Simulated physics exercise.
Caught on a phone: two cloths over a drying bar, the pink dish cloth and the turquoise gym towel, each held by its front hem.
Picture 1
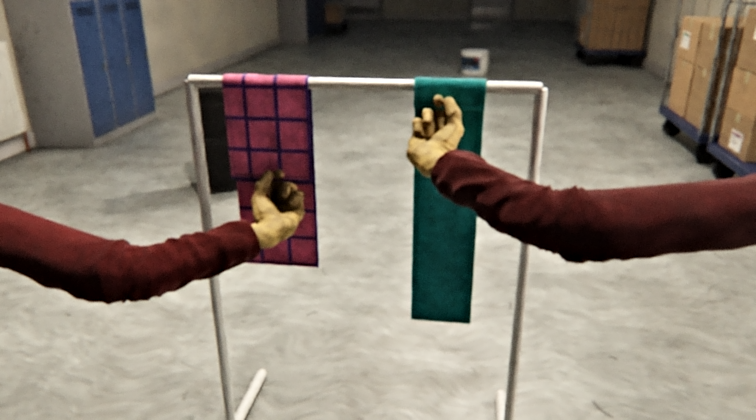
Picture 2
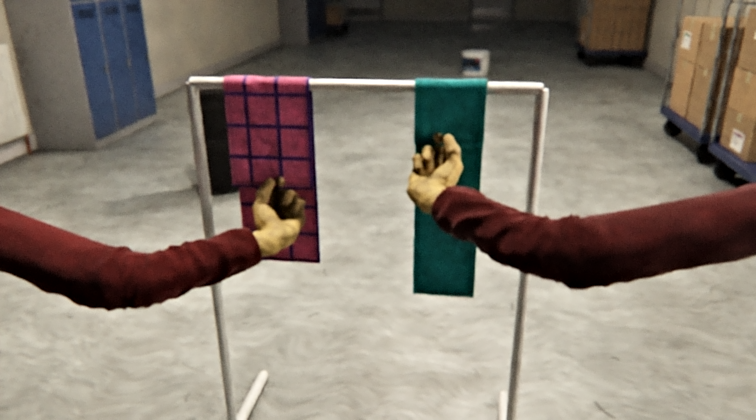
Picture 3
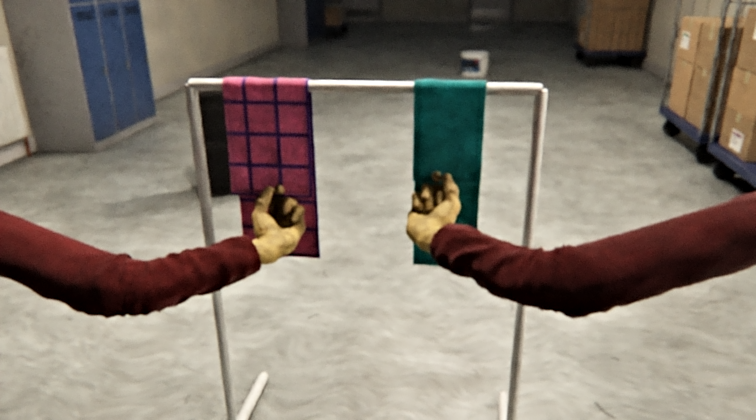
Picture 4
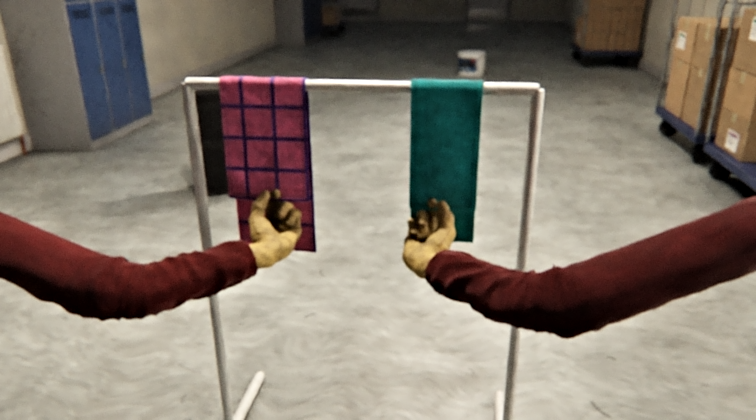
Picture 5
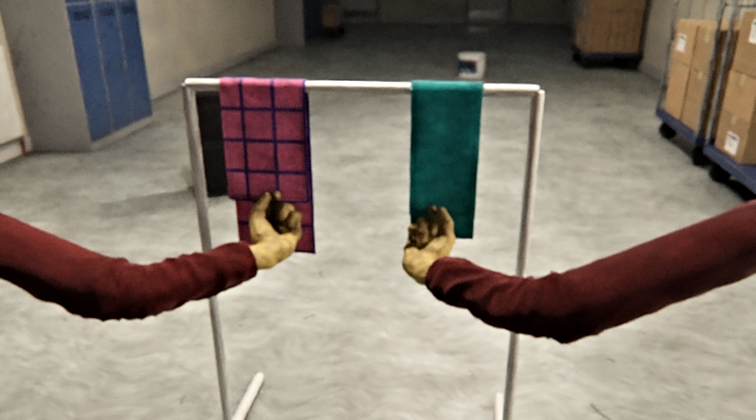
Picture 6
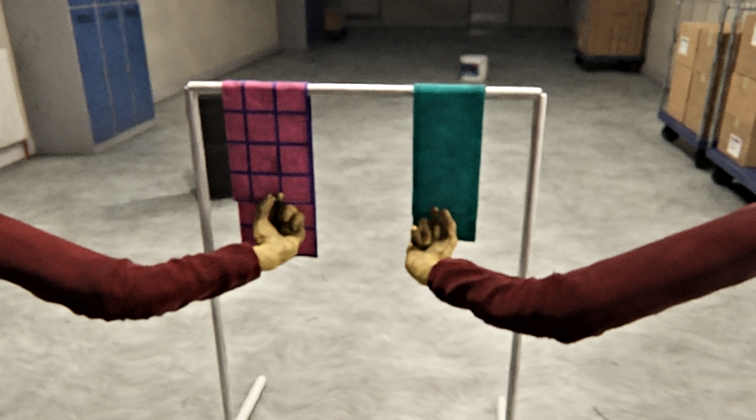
Two arms in dark red sleeves and tan gloves reach in from either side toward a white drying bar, seen from the front in a grey-floored storeroom with blue lockers and stacked boxes. A pink checked cloth hangs at left and a plain turquoise one at right. The right hand draws the turquoise cloth's front hem well down as its back rises, slowing later, while the left lowers the pink hem slightly.
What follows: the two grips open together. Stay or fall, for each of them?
In the end the pink dish cloth hangs there, the turquoise gym towel keeps its place.
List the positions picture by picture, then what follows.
In the first frame, dish cloth front hem (291, 175), back hem (299, 261); gym towel front hem (432, 102), back hem (426, 315).
In the second frame, dish cloth front hem (292, 183); gym towel front hem (432, 139).
In the third frame, dish cloth front hem (292, 191); gym towel front hem (430, 177).
In the fourth frame, dish cloth front hem (288, 195); gym towel front hem (426, 203).
In the fifth frame, dish cloth front hem (289, 196); gym towel front hem (426, 210).
In the sixth frame, dish cloth front hem (292, 198), back hem (298, 252), front over half the back; gym towel front hem (428, 212), back hem (428, 234), front almost as long as the back.
Then, 0.36 s past the final frame, dish cloth unmoved; gym towel unmoved.
When it is over, dish cloth unmoved; gym towel unmoved. The pink dish cloth keeps its place and the turquoise gym towel stays on.
